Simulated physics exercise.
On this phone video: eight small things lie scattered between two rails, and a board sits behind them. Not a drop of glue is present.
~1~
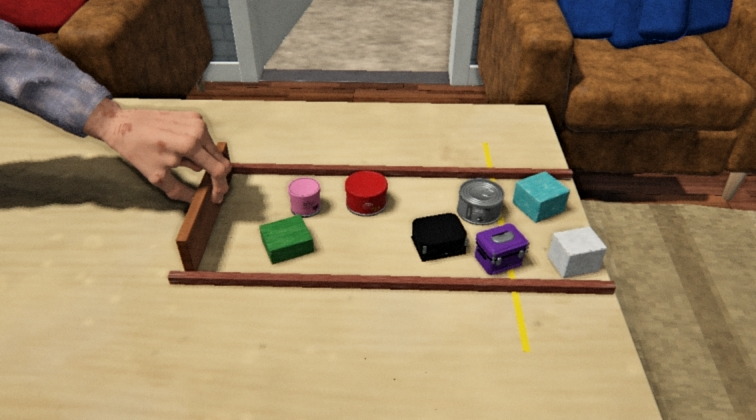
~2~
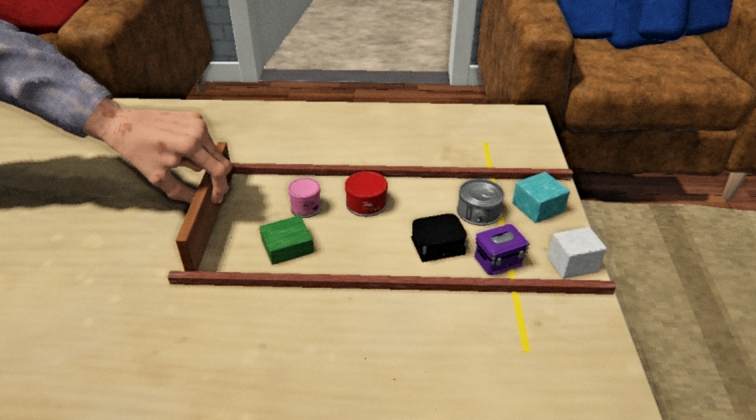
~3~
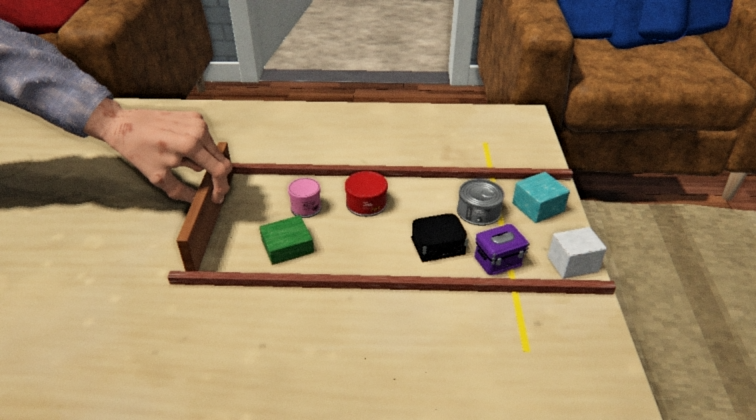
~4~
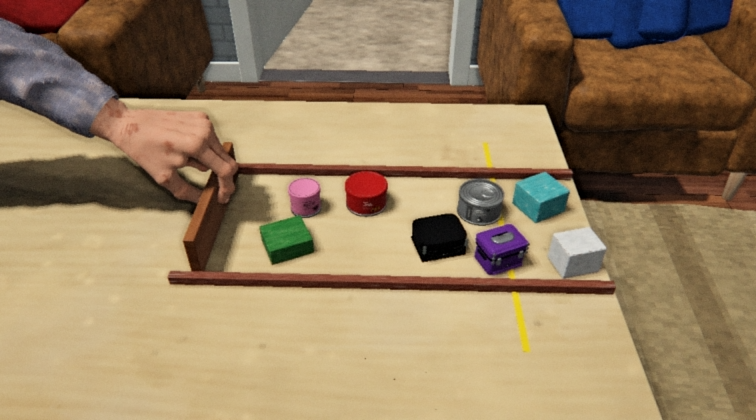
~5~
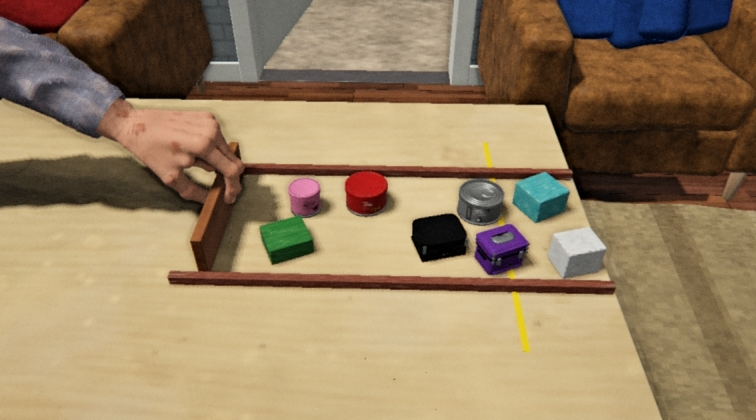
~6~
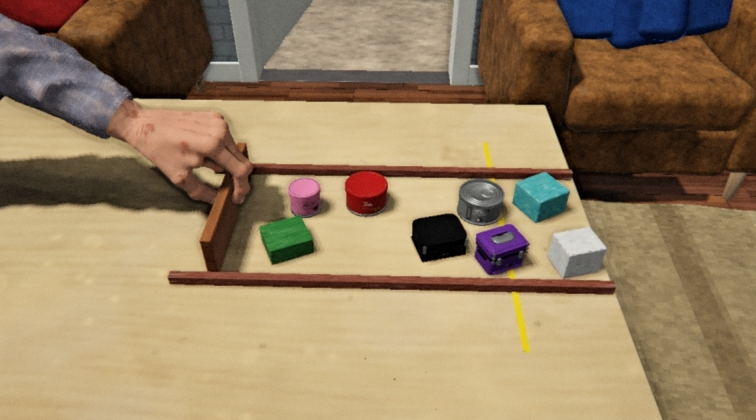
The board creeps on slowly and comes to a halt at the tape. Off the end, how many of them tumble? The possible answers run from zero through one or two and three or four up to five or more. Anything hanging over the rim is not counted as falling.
Final tally: One or two.
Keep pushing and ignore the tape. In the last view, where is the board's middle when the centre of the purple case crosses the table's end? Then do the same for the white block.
The middle is at (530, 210) when it's the purple case, and at (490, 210) when it's the white block.
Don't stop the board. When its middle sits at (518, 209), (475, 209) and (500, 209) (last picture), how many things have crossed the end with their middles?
Respectively, 2, 0 and 2.
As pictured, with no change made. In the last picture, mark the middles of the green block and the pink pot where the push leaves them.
The green block at (531, 251), the pink pot at (517, 206).
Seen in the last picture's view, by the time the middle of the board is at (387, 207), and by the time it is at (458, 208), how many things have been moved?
First 4, after that 7.
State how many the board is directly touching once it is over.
So the total is 3.
Soon after, none off yet; white block at rest near (576, 253); turquoise block at rest near (541, 197); purple case at rest near (500, 250).
In the end, the number that fall off is one or two; gone, turquoise block and white block.
